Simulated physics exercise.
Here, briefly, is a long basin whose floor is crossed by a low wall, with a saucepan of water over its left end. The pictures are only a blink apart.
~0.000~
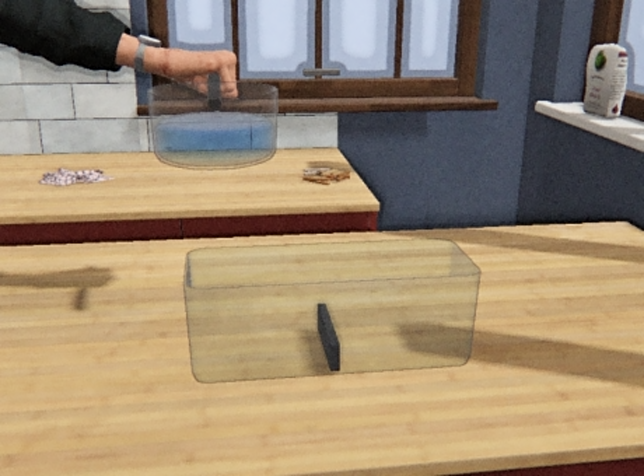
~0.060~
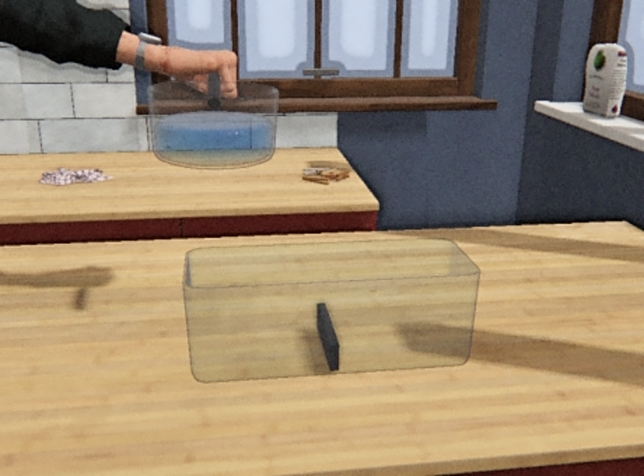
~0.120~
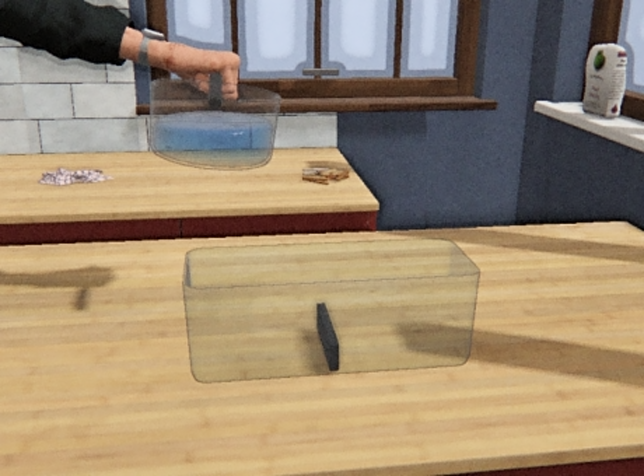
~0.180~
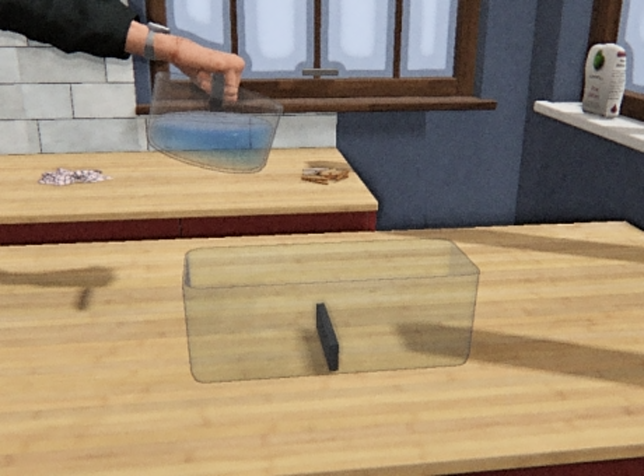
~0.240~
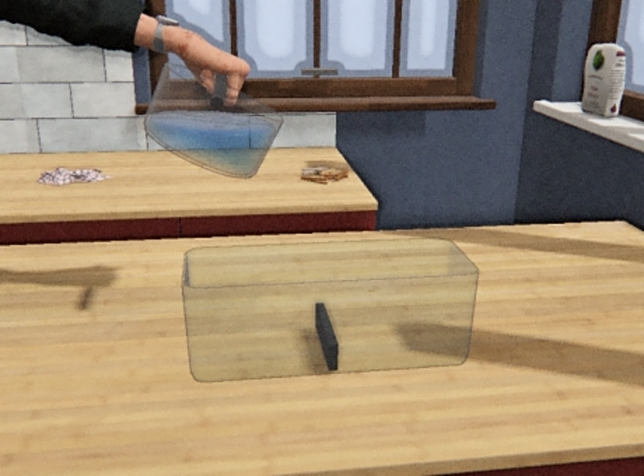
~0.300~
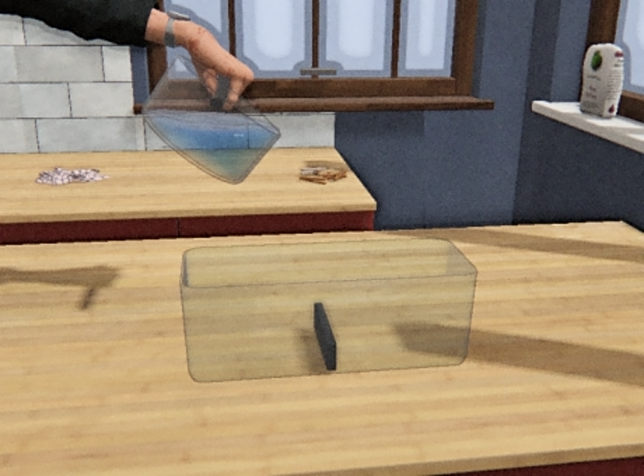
In a kitchen, a hand gradually tilts a clear pan of blue water to the right.
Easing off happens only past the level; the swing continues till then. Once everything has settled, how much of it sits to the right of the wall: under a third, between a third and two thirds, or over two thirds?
Between a third and two thirds.
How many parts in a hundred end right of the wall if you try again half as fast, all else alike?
Roughly 55 in a hundred.
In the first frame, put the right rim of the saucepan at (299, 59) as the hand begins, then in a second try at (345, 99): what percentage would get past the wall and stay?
Roughly 85 per cent, then roughly 90 per cent.
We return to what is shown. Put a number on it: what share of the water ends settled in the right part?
I'd put it near 40 per cent.
A moment on, the saucepan is tipped on its side and 40 per cent is still to pour, 6 is left of the wall and 7 right of it.
Next, the saucepan is tipped on its side and 15 per cent is still to pour, 31 is left of the wall and 41 right of it.
Then the saucepan is tipped on its side and 5 per cent is still to pour, 48 is left of the wall and 42 right of it.
Later the saucepan is tipped on its side and 1 per cent is still to pour, 54 is left of the wall and 42 right of it.
Finally, 57 per cent lies left of the wall, 42 right of it and 1 outside.
